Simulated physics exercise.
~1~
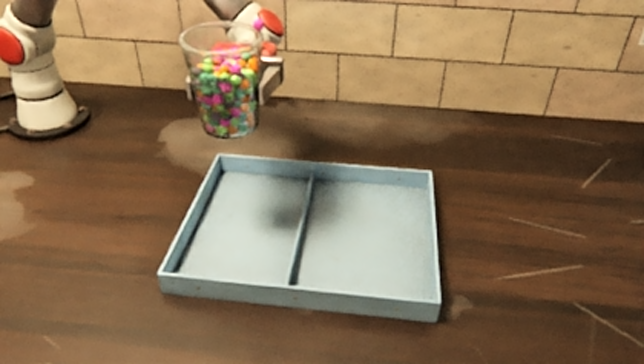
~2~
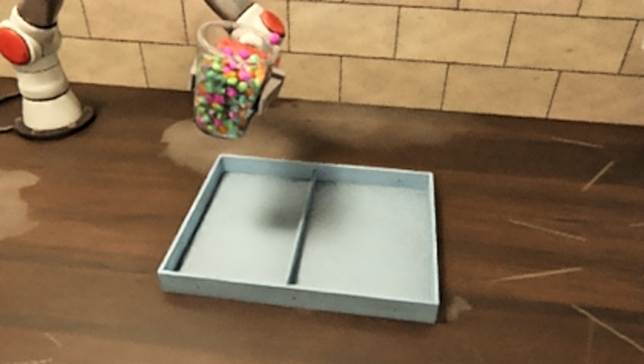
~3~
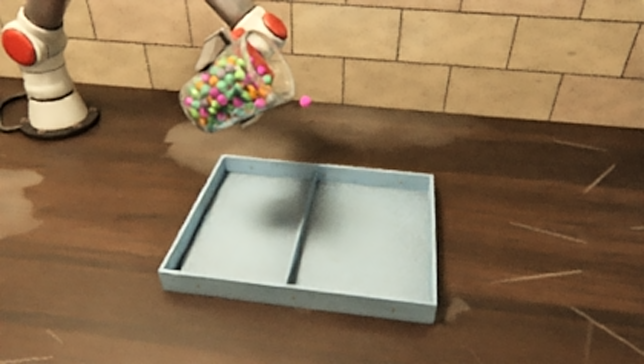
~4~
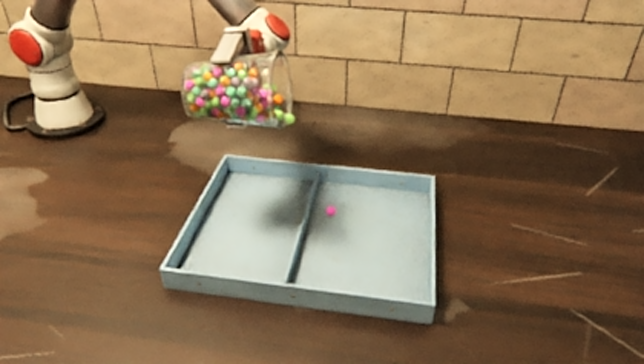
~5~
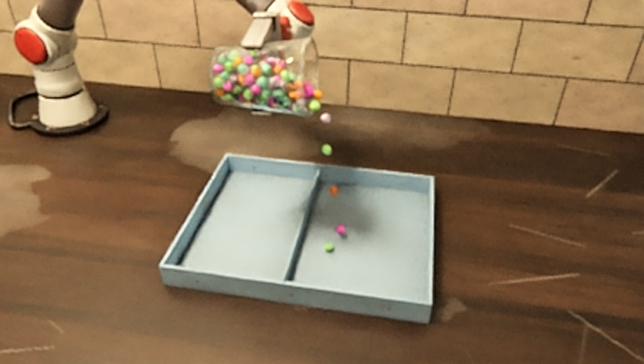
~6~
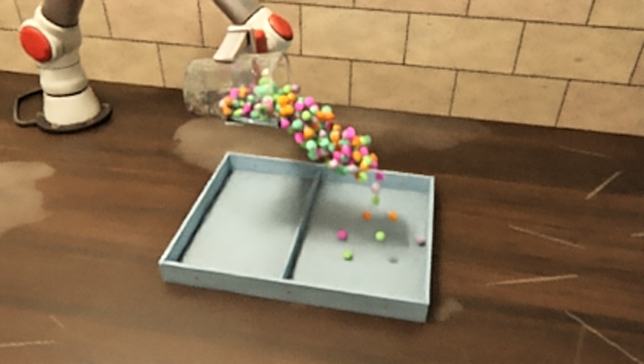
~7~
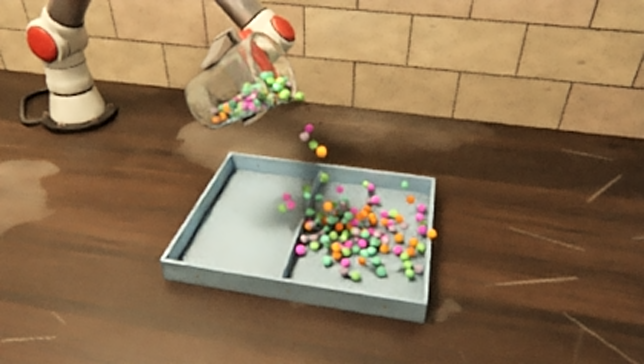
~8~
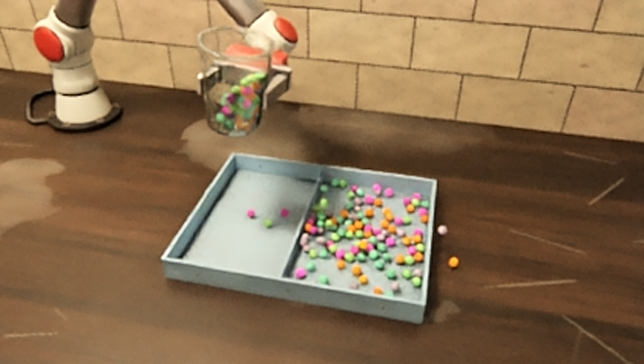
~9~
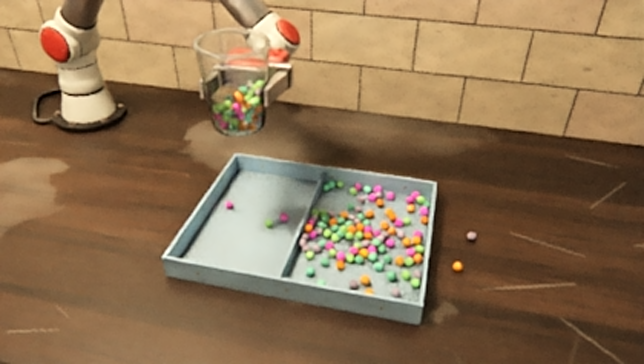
We see a robot arm tip a clear cup of colourful round sweets over a divided pale blue tray, spilling most into the right section before turning upright with some left inside; a few sweets rest in the left section and two lie on the table.
